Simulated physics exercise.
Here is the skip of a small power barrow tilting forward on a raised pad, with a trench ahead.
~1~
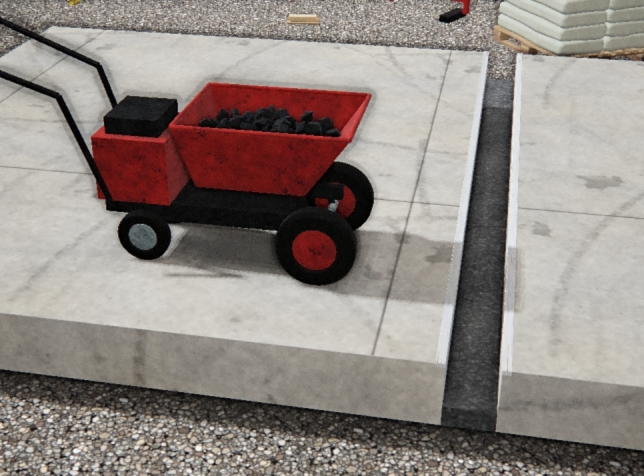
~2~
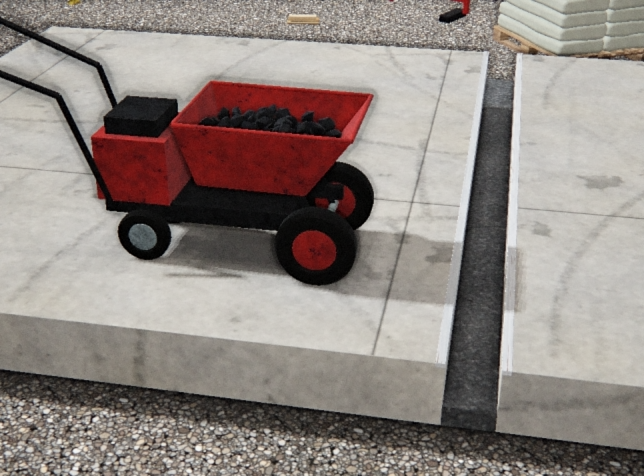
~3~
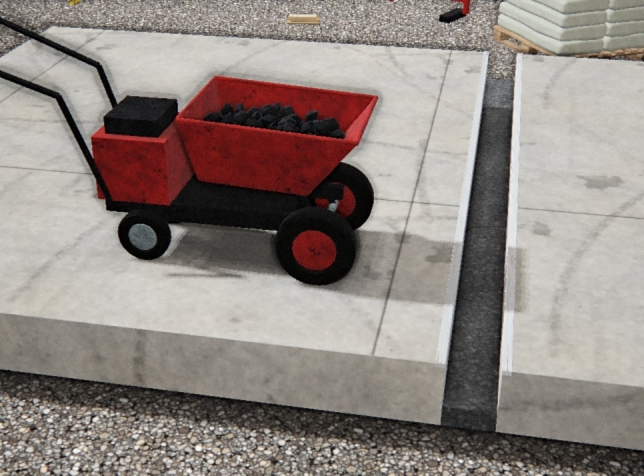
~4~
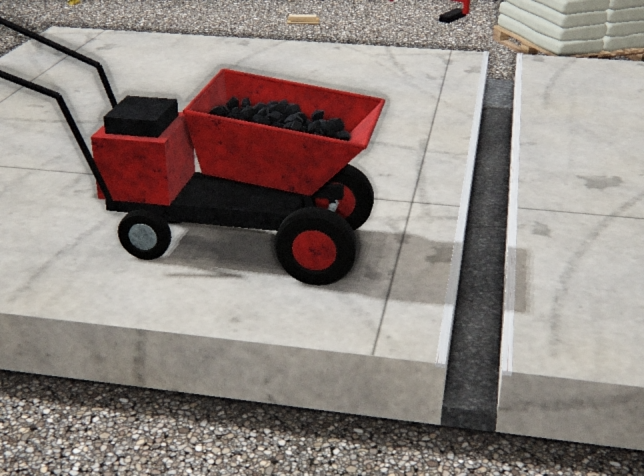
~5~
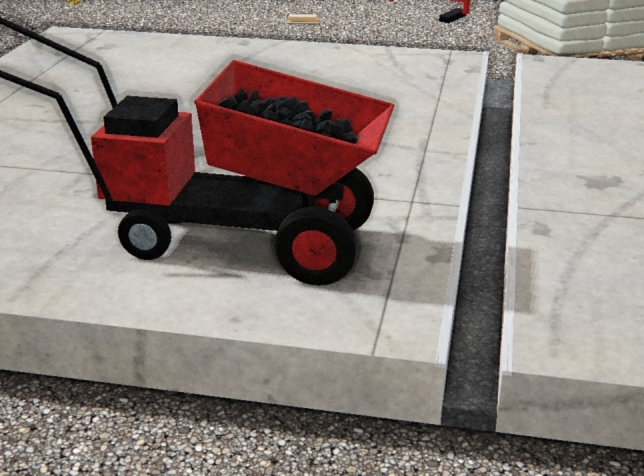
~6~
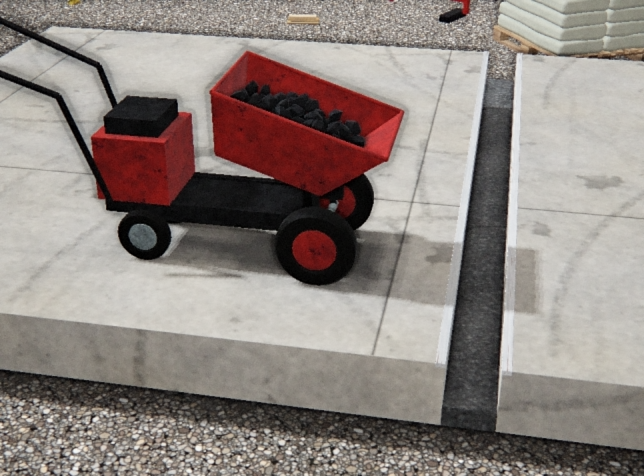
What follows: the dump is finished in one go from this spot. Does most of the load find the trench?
The trench takes more than half.
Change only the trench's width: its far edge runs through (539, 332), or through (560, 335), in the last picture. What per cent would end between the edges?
First some 100, then 100 per cent.
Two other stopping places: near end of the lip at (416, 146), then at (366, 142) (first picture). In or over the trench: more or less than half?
The first try: The smaller part. The second: Most of it.
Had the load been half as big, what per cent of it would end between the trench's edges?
About 100 per cent.
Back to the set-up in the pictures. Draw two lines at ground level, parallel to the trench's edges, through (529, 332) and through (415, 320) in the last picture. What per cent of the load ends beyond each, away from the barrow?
First some 0, then 100 per cent.
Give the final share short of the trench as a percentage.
Roughly 5 in a hundred.
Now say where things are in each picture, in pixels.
Lip of the skip at (349, 141), level; top of the load at (261, 126), lumps of coal; first edge of the trench at (447, 322); far edge at (509, 329), the trench under half as wide as the skip, and about as deep as wide, in the first frame.
Lip of the skip at (351, 142), level; top of the load at (262, 125), in the second frame.
Lip of the skip at (356, 144), tipped barely; top of the load at (256, 120), in the third frame.
Lip of the skip at (364, 147), tipped a little; top of the load at (262, 116), in the fourth frame.
Lip of the skip at (375, 152), tipped a little; top of the load at (261, 122), in the fifth frame.
Lip of the skip at (386, 160), tipped clearly; top of the load at (266, 106); first edge of the trench at (447, 322); far edge at (509, 329), in the sixth frame.
Soon, skip tipped steeply; all in the skip.
A while on, skip tipped steeply; nearly all in the skip; a stray few short of the trench; a small part in or heaped over the trench; a stray few falling.
Towards the end, skip tipped right over; about a quarter in the skip; a small part short of the trench; about two thirds in or heaped over the trench; a stray few beyond it.
Finally, skip tipped right over; a small part short of the trench; most in or heaped over the trench; a stray few beyond it.
